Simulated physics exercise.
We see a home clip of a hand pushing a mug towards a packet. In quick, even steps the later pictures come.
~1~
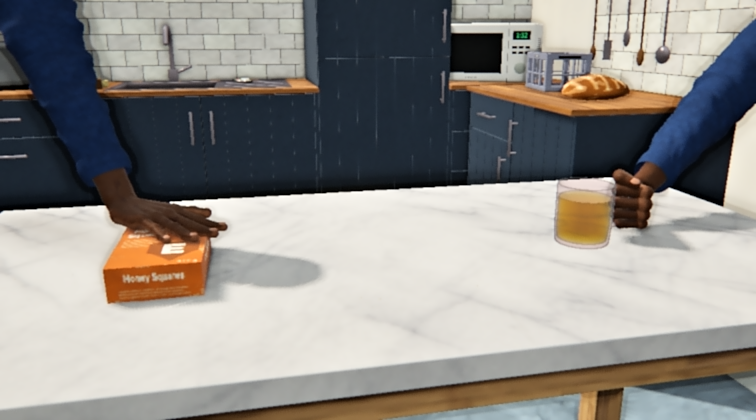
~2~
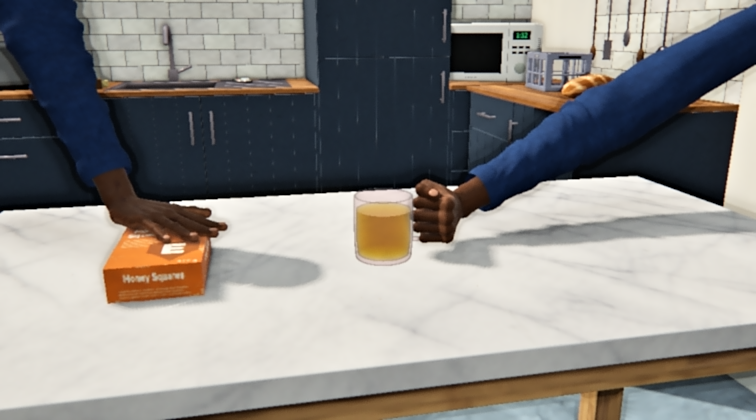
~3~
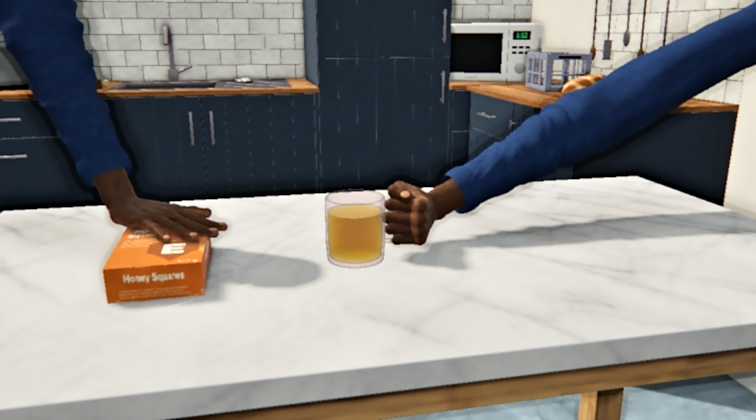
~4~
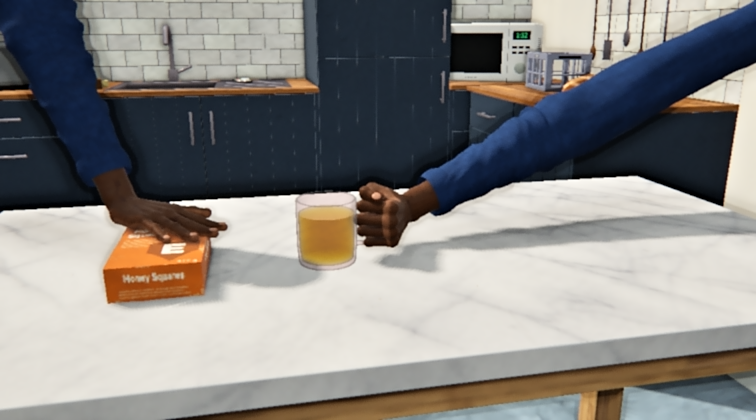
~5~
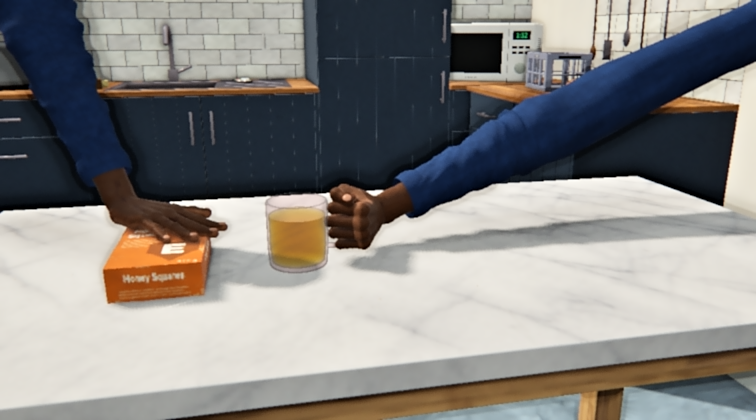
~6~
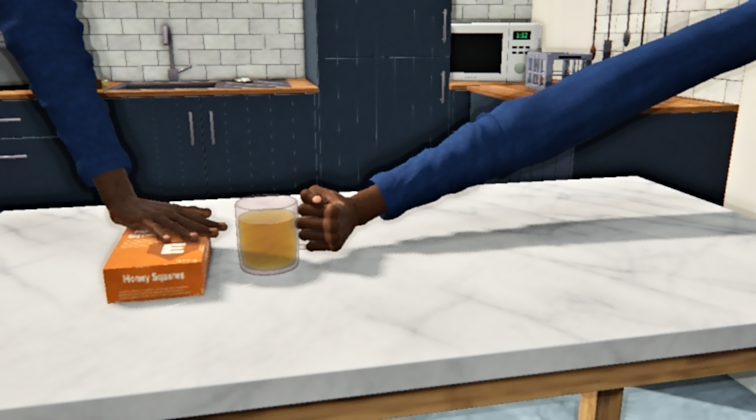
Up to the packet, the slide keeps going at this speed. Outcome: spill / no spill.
Overflows.
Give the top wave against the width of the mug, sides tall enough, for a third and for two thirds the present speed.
Roughly 15 per cent first, then roughly 30 per cent.
Next, the mug meets the packet.
After that, the apple juice surges up the wall; it has slopped over.
Finally, the mug stands at the packet; it has slopped over.
